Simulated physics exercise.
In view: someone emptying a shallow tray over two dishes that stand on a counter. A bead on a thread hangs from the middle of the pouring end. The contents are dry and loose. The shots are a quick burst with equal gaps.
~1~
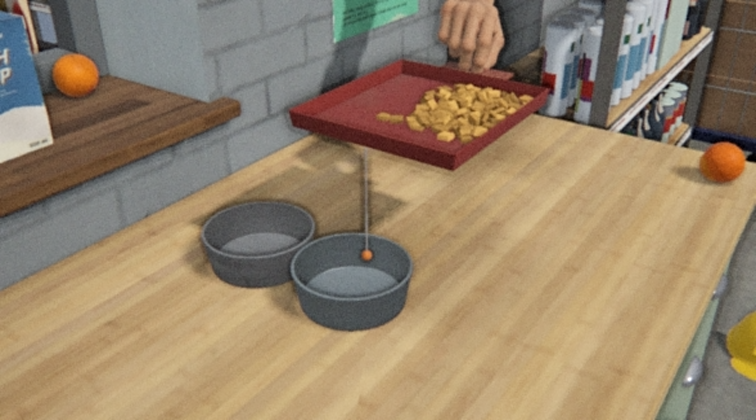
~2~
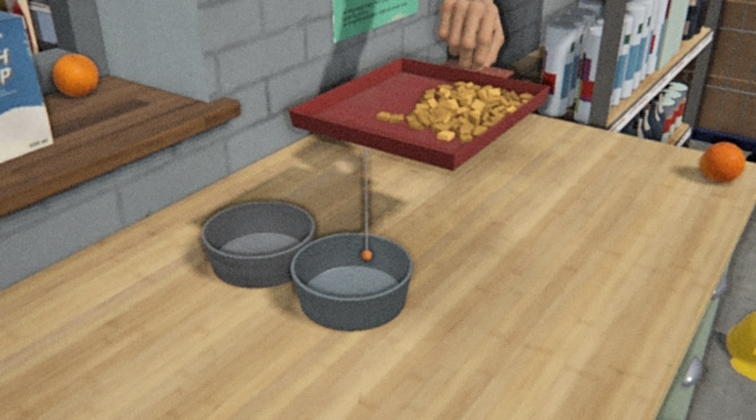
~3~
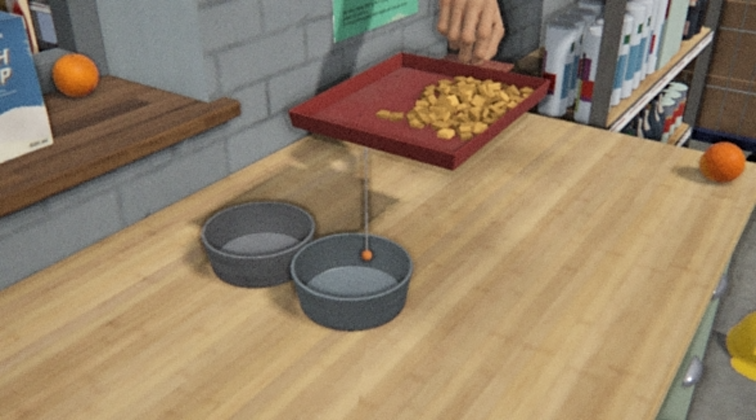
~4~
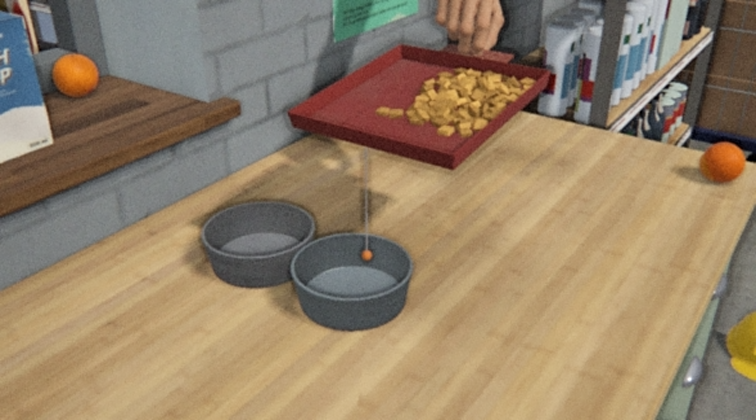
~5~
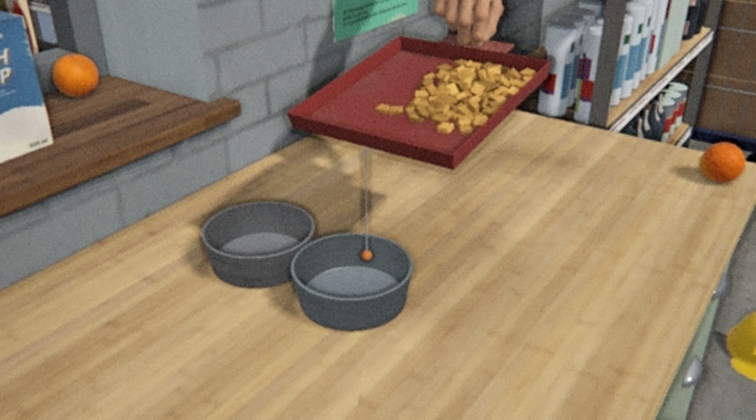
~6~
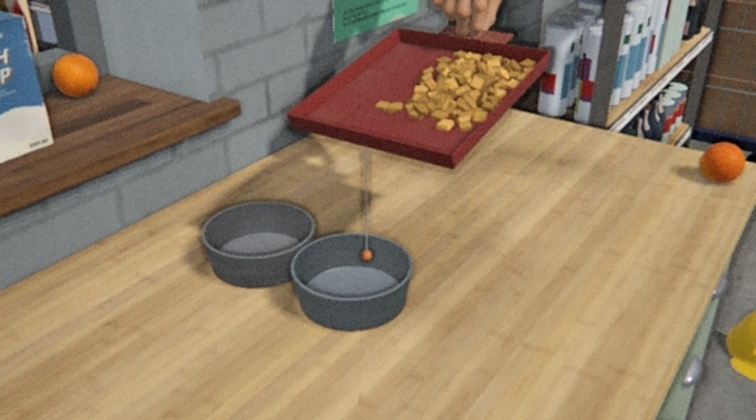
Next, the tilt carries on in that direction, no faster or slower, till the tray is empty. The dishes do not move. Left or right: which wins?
The right dish gets more.
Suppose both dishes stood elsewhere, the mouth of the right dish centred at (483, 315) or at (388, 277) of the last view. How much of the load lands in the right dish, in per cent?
About 0 and 40 per cent.
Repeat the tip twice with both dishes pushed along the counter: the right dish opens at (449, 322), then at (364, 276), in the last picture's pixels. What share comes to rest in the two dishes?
About 70 and 70 per cent.
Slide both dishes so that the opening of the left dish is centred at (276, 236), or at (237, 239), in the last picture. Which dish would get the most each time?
First the right-hand dish, then the right dish.
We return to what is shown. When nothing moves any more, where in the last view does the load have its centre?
At about (337, 319).
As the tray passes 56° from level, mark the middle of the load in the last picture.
At about (391, 127).
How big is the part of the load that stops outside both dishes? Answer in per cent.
About 50 per cent.
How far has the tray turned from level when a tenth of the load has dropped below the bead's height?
Around 75° of tilt.
Just after the last frame, tray tipped steeply; almost all on the tray; just a few in the air.
A moment on, tray tipped right over; the larger part on the tray; just a few in the right dish; just a few in the left dish; about a tenth outside both; roughly a quarter in the air.
Further on, tray tipped past a quarter turn; roughly half in the right dish; just a few in the left dish; roughly half outside both.
When it is over, tray tipped past a quarter turn; roughly half in the right dish; just a few in the left dish; roughly half outside both.
